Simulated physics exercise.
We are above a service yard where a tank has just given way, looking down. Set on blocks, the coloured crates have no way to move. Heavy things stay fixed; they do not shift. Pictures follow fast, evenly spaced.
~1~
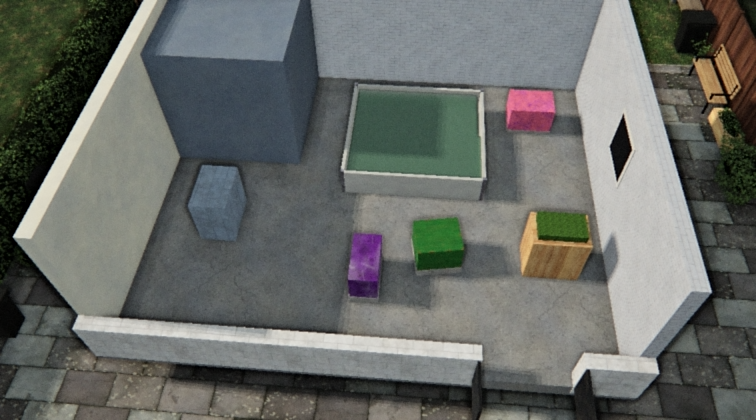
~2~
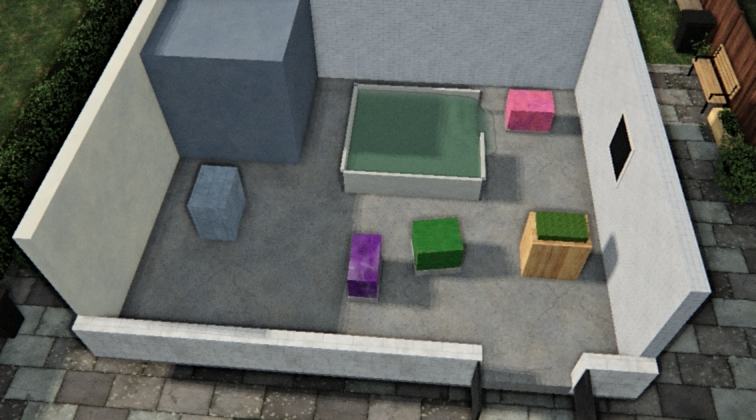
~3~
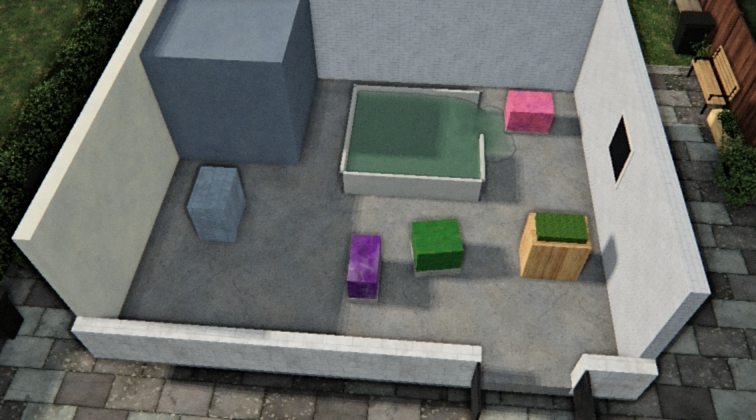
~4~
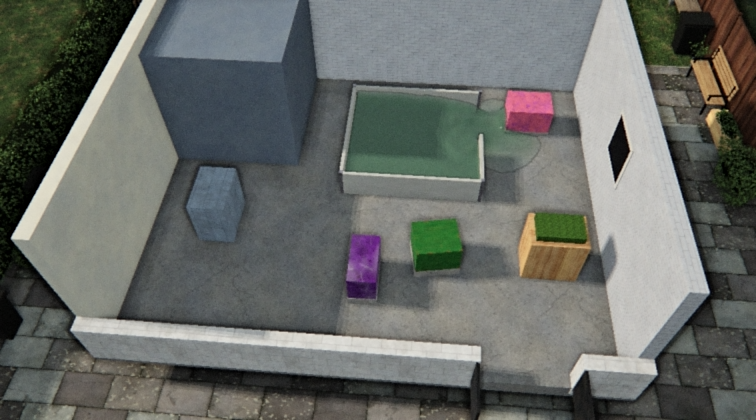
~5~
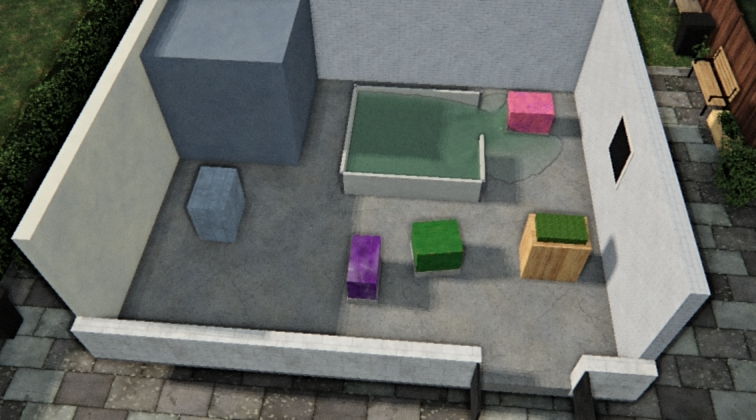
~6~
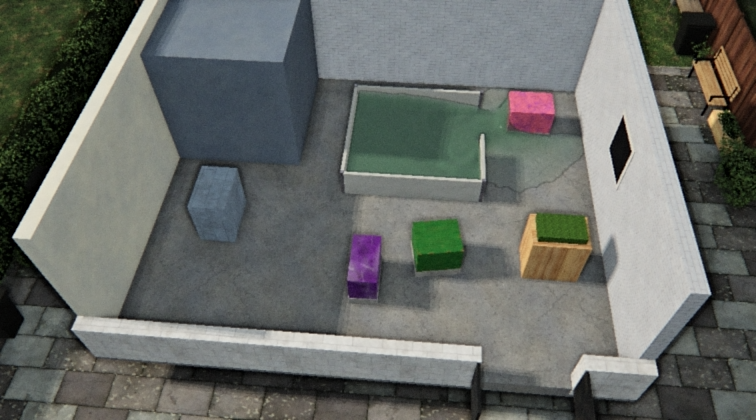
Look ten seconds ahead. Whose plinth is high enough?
Most likely the purple crate remains untouched; most likely the pink crate gets water on it; most likely the green crate remains untouched.
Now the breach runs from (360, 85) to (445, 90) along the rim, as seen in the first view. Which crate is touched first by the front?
First comes the pink crate.
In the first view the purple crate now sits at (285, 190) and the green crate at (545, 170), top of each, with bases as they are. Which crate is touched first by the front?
That should be the one in pink.
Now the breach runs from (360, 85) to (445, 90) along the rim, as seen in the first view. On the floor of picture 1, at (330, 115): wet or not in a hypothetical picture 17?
Swamped.
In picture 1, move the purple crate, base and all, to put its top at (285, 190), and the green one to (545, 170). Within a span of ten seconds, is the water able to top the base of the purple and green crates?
Note - purple crate stays out of reach, green crate is caught.
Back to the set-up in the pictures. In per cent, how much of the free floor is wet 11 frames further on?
Close to 25 %.
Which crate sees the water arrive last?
Should be the one in purple.
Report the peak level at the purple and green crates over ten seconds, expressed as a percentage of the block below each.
Roughly 30 per cent for the first, 80 per cent for the second.
A moment on, water covers 15 % of the floor; the purple crate not reached, the pink crate water round its plinth, the green crate not reached.
Next, water covers 25 % of the floor; the purple crate not reached, the pink crate water round its plinth, the green crate not reached.
Then, water covers 35 % of the floor; the purple crate not reached, the pink crate water round its plinth, the green crate water round its plinth.
Later, water covers 60 % of the floor; the purple crate water round its plinth, the pink crate water round its plinth, the green crate water round its plinth.
In the end, water covers 90 % of the floor; the purple crate stayed above the water, the pink crate was topped, the green crate stayed above the water.
